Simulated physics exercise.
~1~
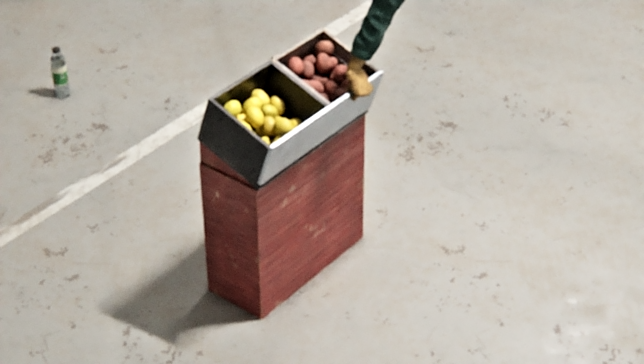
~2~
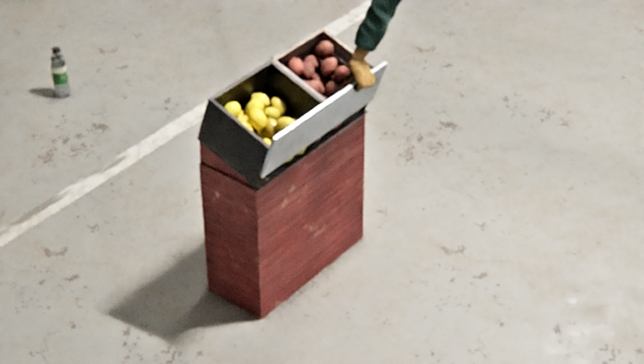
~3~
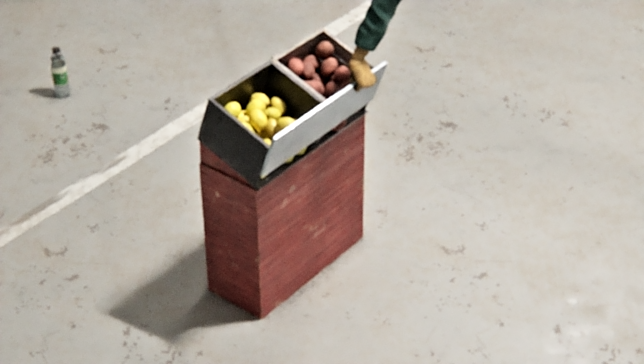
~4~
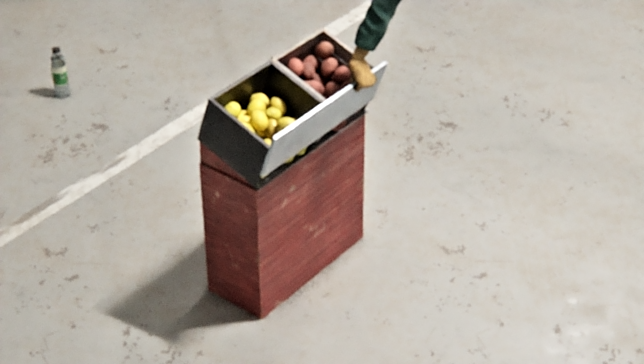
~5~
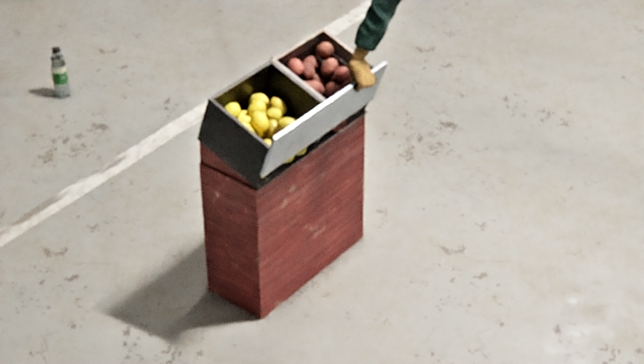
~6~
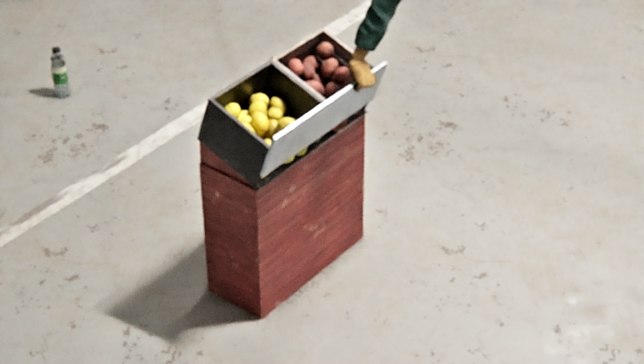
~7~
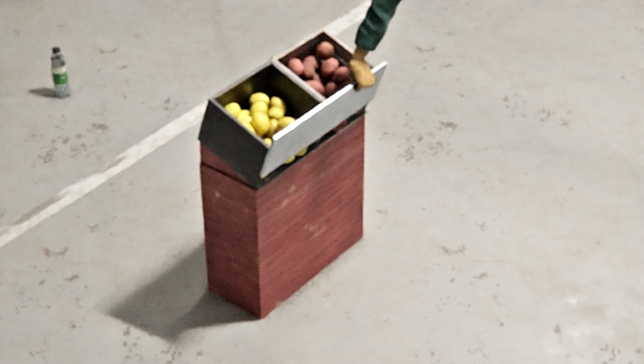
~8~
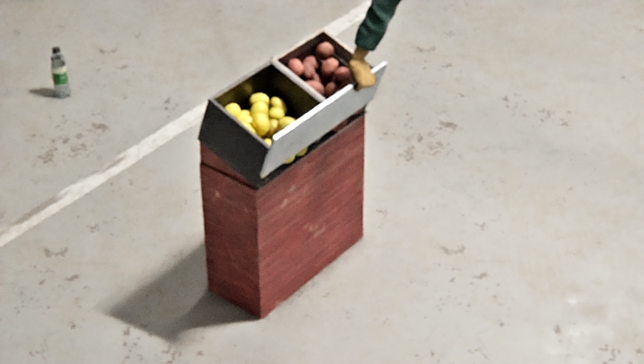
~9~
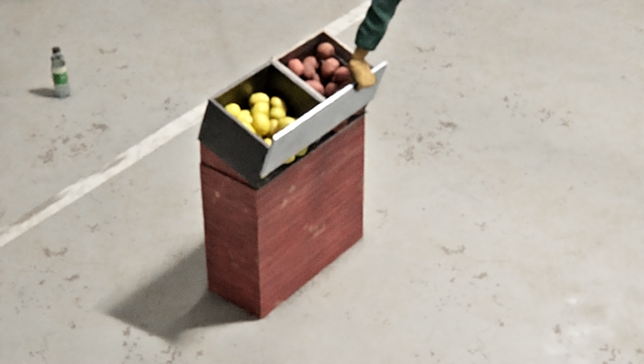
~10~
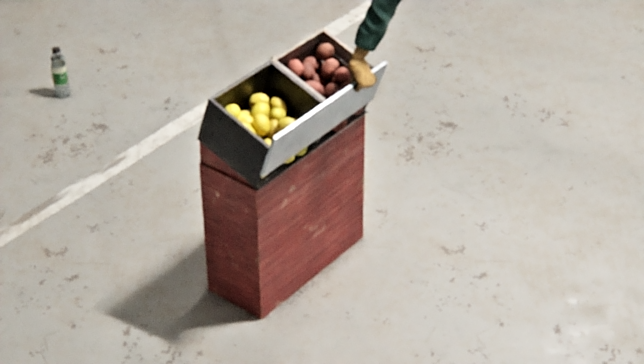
On a bare concrete floor, a gloved hand raises the front gate of a tilted two-part bin, lemons and potatoes staying inside.
